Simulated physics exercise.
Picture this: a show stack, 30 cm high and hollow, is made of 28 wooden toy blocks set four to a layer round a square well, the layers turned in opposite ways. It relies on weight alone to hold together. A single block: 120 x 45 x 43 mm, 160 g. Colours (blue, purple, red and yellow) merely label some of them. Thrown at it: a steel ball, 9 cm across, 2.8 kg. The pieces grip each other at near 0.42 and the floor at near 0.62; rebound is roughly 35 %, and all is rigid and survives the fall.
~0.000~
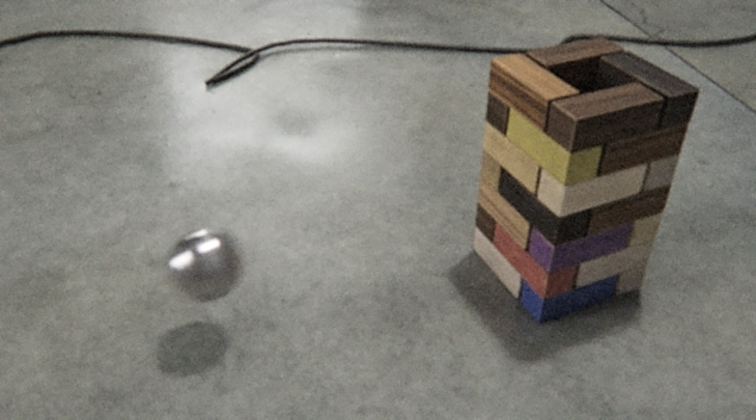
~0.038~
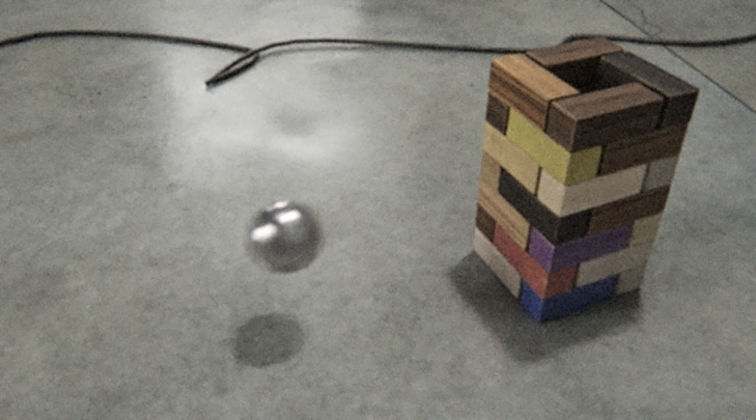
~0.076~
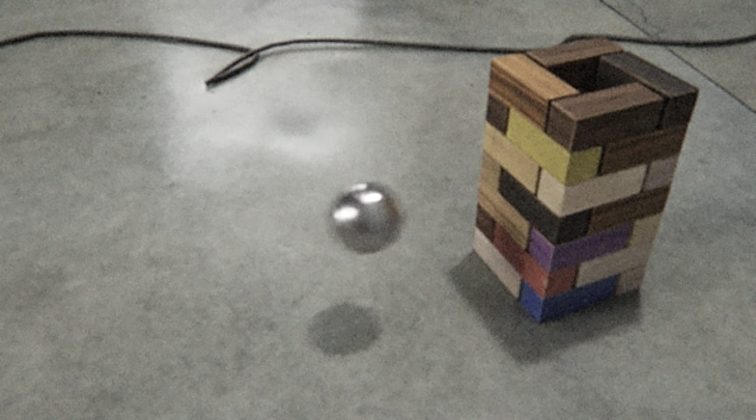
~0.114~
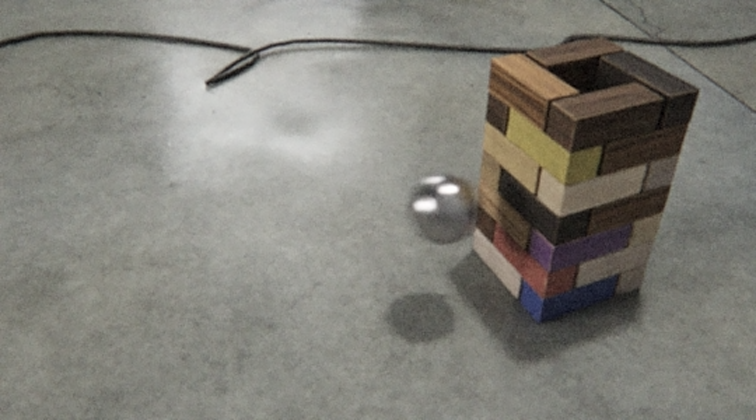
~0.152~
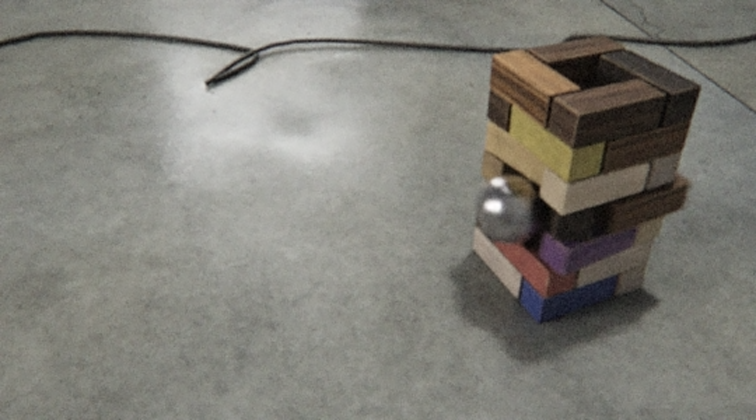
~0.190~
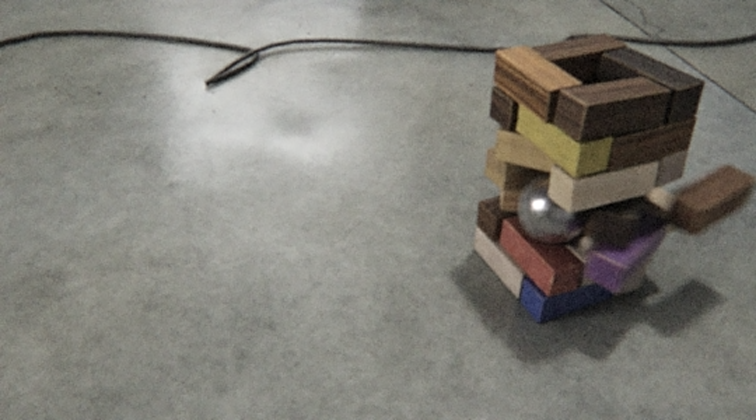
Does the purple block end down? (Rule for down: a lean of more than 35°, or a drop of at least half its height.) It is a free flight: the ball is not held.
It goes down.
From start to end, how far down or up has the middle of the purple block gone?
Lower, by roughly 9 cm.
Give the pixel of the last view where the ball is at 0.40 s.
Location: Close to (711, 211).
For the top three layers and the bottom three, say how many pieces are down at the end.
That's 12 up top and 4 at the bottom.
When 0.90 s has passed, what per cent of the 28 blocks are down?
By that time it is 70 percent.
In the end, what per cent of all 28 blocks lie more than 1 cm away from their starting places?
That comes to 80 in a hundred.
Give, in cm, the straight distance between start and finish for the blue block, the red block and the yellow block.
Moved: Blue 0, red 2, yellow 30.
Around 0.26 s, ball still moving; 2 of the 28 blocks down; purple block tipped 25°, 20 mm lower; yellow block tipped 8°.
Around 0.40 s, ball still moving; 15 of the 28 blocks down; purple block on its side; yellow block tipped 68°, 9 cm lower.
Around 0.58 s, ball still moving; 19 of the 28 blocks down; purple block on its side; yellow block tipped 70°, 9 cm lower.
Around 0.90 s, ball still moving; 19 of the 28 blocks down; purple block on its side; yellow block upside down.
Finally (2.2 s), ball rolling away; 20 of the 28 blocks down; purple block on its side; yellow block on its side; red block displaced 17 mm. Seen by the last camera, middles, yellow block near (704, 311).
